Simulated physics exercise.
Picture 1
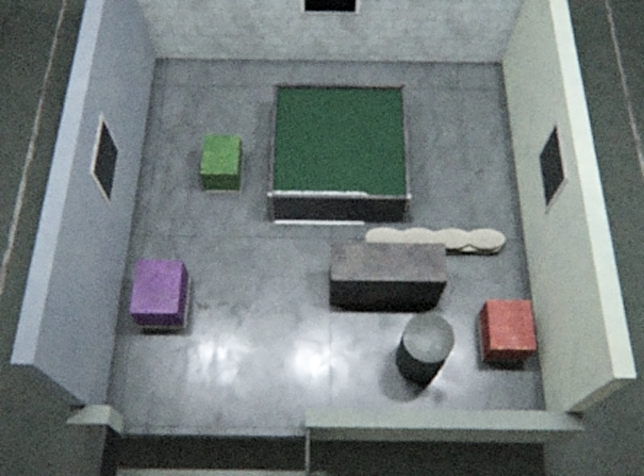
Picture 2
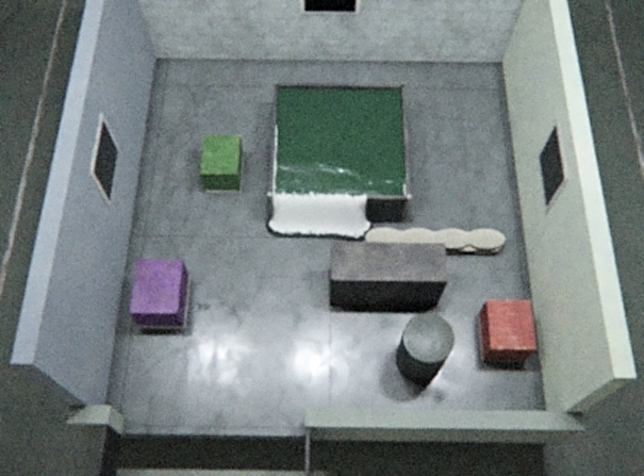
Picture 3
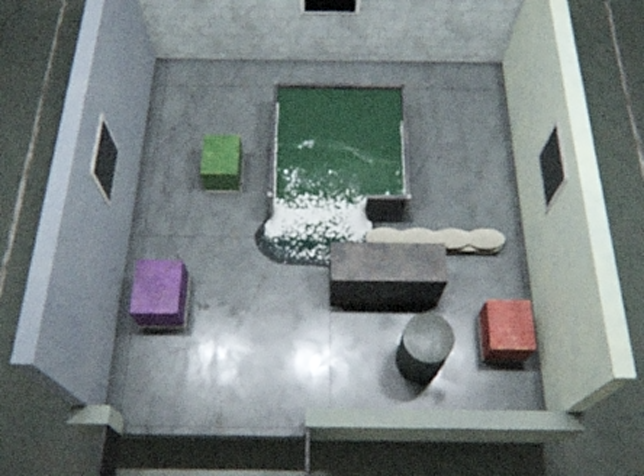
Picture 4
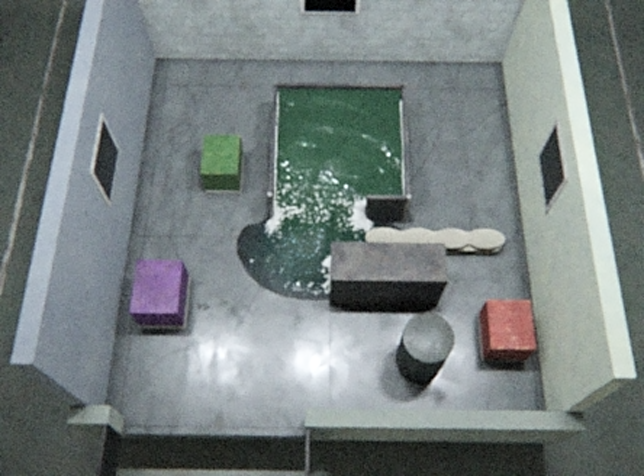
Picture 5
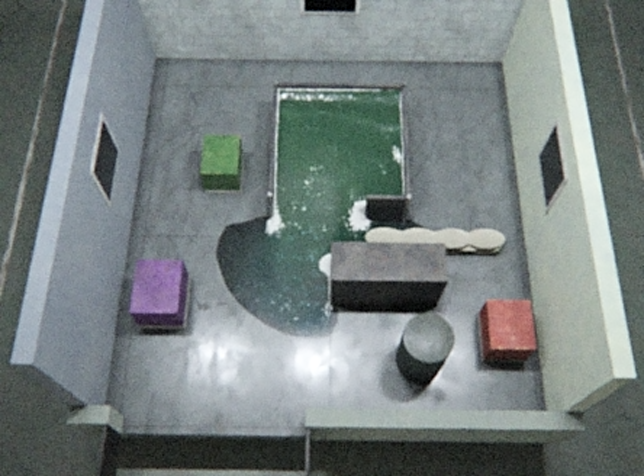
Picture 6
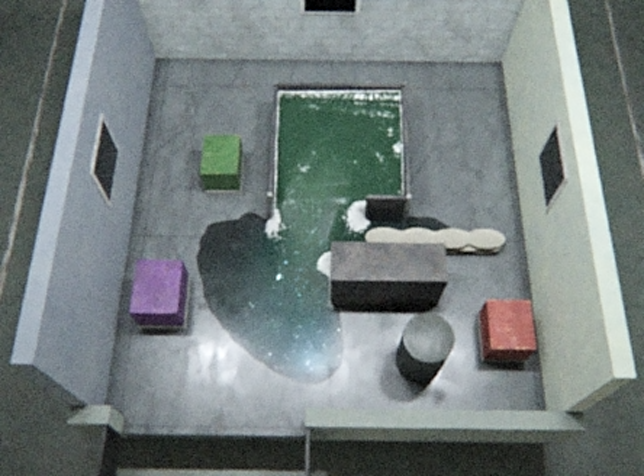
Green water bursting from the front of a tank, foaming white, then spreading across a grey floor between still blocks.
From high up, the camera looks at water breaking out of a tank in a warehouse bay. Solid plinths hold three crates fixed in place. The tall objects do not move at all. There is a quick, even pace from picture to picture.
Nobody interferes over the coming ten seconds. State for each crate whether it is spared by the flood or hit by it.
The purple crate is hit; the red crate is hit; the green crate is spared.
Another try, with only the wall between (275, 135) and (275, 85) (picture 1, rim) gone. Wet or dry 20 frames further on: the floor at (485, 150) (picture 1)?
Result for the point: Spared.
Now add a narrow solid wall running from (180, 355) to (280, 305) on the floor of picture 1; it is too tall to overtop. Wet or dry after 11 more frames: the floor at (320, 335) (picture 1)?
At that place: Covered.
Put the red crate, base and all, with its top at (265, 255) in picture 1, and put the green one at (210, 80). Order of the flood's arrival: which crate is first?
I'd say the red crate comes first.
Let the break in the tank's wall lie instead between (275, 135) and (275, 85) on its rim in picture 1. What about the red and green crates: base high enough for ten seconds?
Note: Red crate is overtopped; green crate is overtopped.
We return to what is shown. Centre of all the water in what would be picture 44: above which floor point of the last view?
Estimate: (347, 244).
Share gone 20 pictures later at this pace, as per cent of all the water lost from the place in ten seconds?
Around 50 per cent.
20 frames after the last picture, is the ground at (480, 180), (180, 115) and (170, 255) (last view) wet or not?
Going through them one by one, the first is waterlogged, the second spared and the third waterlogged.
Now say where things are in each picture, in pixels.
The first picture shows the tank at (340, 141) is whole and still.
In the second picture, the front is at (270, 223), out from the gap at (319, 212).
In the third picture, the front is at a hidden place, out from the gap at (319, 213).
In the fourth picture, water pours out at (319, 213) and has run to (270, 285).
In the fifth picture, water pours out at (319, 213) and has run to (312, 334).
In the sixth picture, the front is at (303, 377), out from the gap at (319, 213).
A moment on, water covers 30 % of the floor; the purple crate water round its plinth, the red crate not reached, the green crate not reached.
Next, water covers 40 % of the floor; the purple crate water round its plinth, the red crate water round its plinth, the green crate not reached.
Then, water covers 55 % of the floor; the purple crate water round its plinth, the red crate water round its plinth, the green crate not reached.
Later, water covers 70 % of the floor; the purple crate water round its plinth, the red crate water round its plinth, the green crate water round its plinth.
In the end, water covers 90 % of the floor; the purple crate was topped, the red crate was topped, the green crate stayed above the water.
